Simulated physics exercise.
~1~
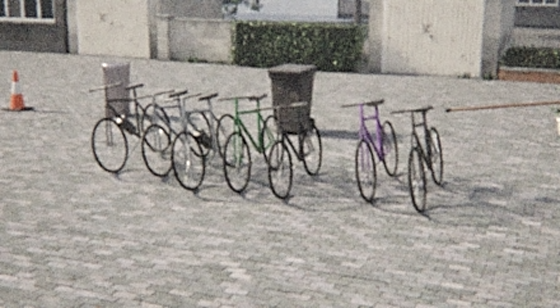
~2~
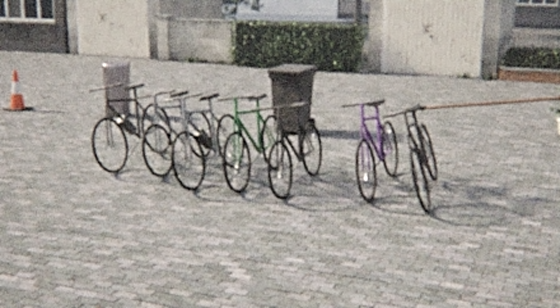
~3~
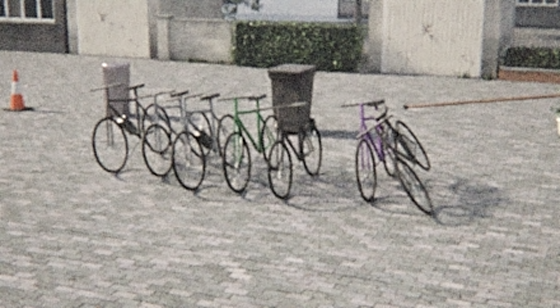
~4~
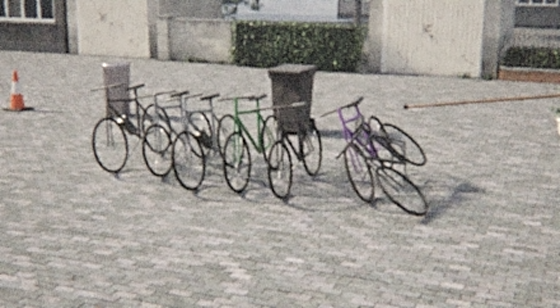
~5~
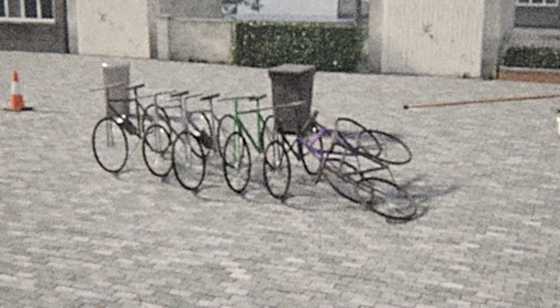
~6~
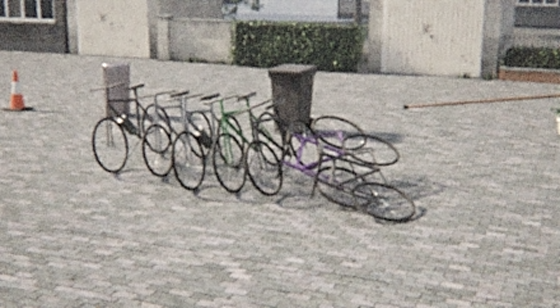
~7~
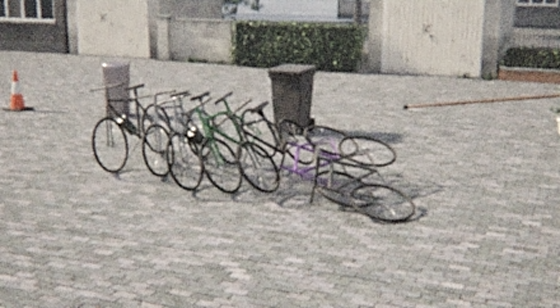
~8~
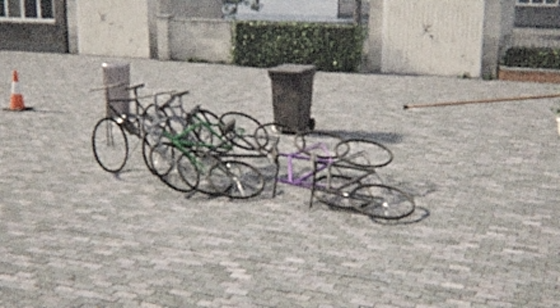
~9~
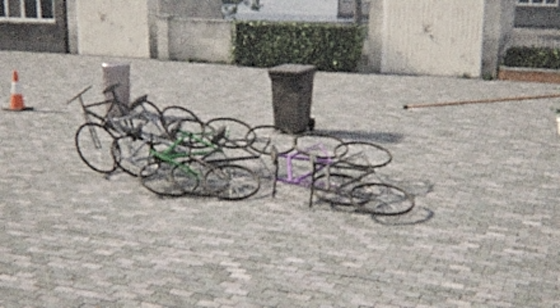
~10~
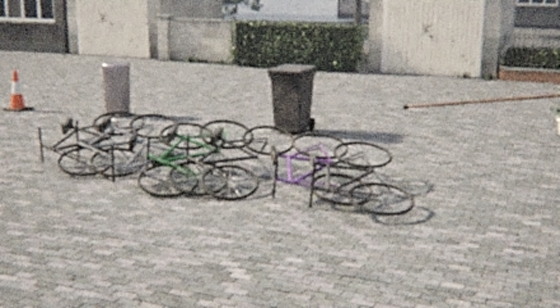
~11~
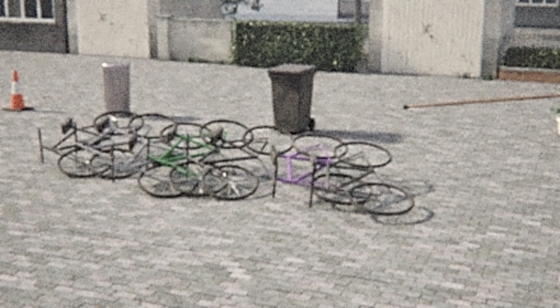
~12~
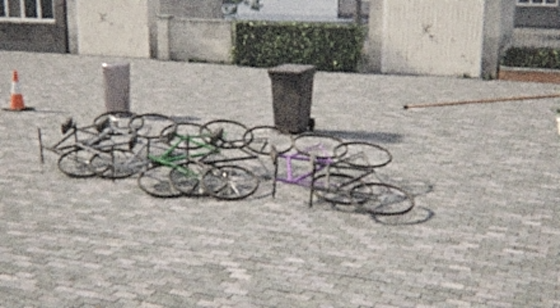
A row of parked bicycles topples leftward one after another until all seven lie flat.
